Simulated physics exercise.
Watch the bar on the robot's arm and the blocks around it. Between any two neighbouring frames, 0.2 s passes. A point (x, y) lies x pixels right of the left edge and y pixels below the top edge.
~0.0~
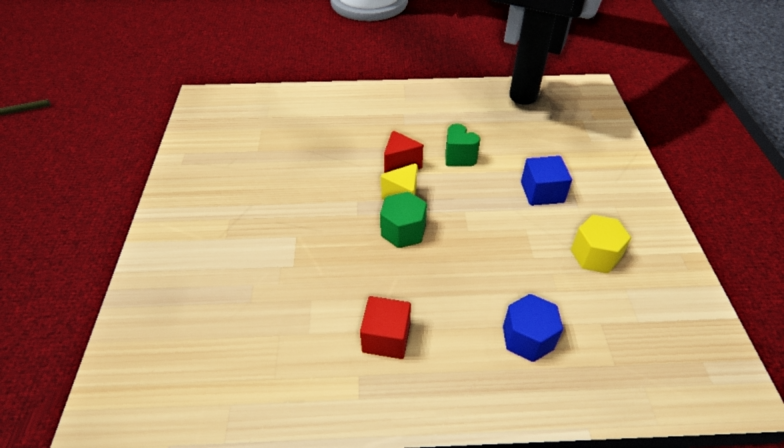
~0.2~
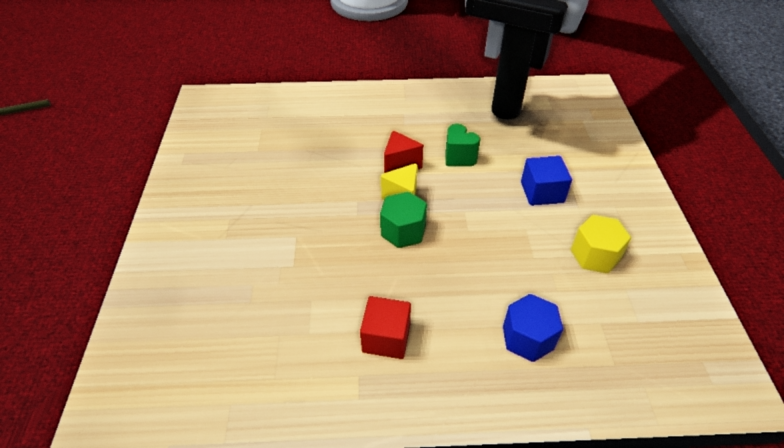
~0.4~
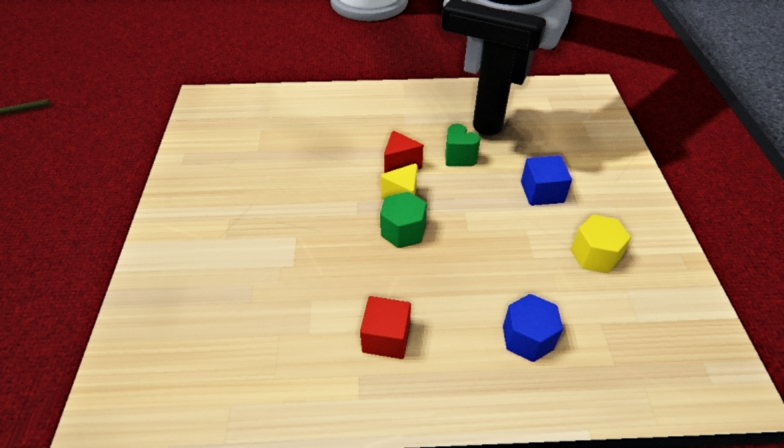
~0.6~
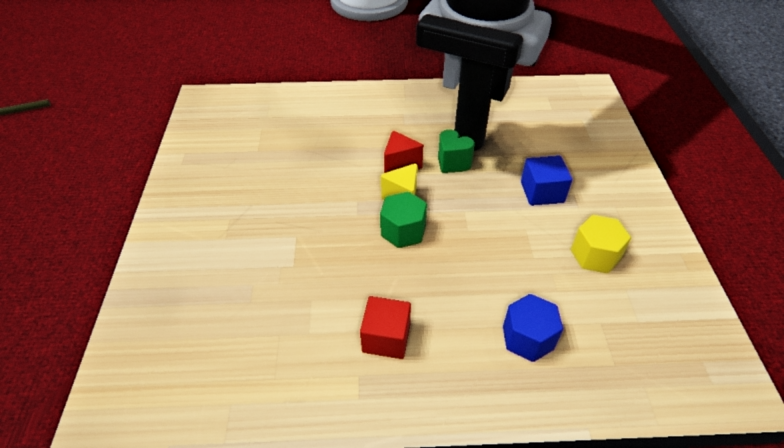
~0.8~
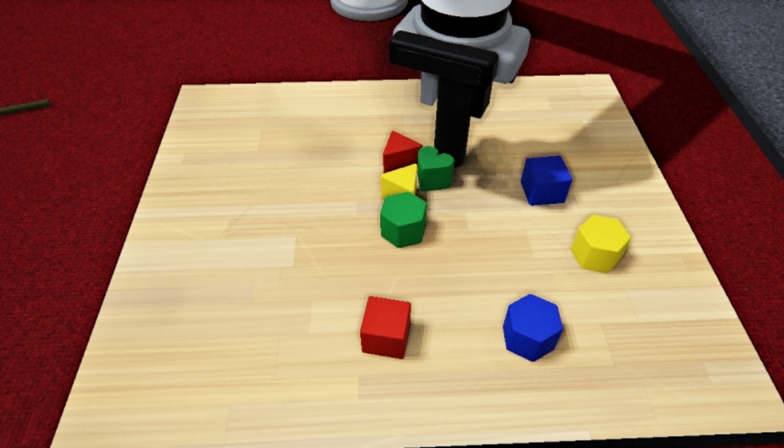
A black bar on a robot's arm moves left and toward the viewer across a wooden board, then pushes the green heart toward the red and yellow three-sided blocks, while the other coloured blocks stay still.
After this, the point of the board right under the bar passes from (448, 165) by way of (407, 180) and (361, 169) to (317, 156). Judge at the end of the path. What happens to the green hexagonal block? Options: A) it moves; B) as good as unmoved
Choice B: As good as unmoved.
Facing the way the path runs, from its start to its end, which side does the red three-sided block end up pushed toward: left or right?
Displaced right.
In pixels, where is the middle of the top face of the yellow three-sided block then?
At roughly (378, 187).
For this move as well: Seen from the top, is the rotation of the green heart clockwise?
Answer: No.
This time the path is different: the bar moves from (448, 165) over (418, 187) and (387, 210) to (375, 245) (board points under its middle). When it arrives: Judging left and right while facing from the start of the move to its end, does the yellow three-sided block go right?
It seems so.
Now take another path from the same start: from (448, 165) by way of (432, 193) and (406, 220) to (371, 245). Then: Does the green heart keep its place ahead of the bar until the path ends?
I expect so.
On the path given first. One third of the way, bar at (405, 174); red three-sided block at (393, 139); yellow three-sided block at (379, 186), turned 40° anticlockwise; green heart at (406, 177), turned 35° anticlockwise.
Two thirds of the way, bar at (359, 163); red three-sided block at (383, 131), turned 35° clockwise; yellow three-sided block at (378, 187), turned 45° anticlockwise; green heart at (405, 177), turned 40° anticlockwise.
At the end, bar at (317, 150); red three-sided block at (383, 131), turned 40° clockwise; yellow three-sided block at (378, 187), turned 45° anticlockwise; green hexagonal block not moved; green heart at (405, 177), turned 40° anticlockwise.
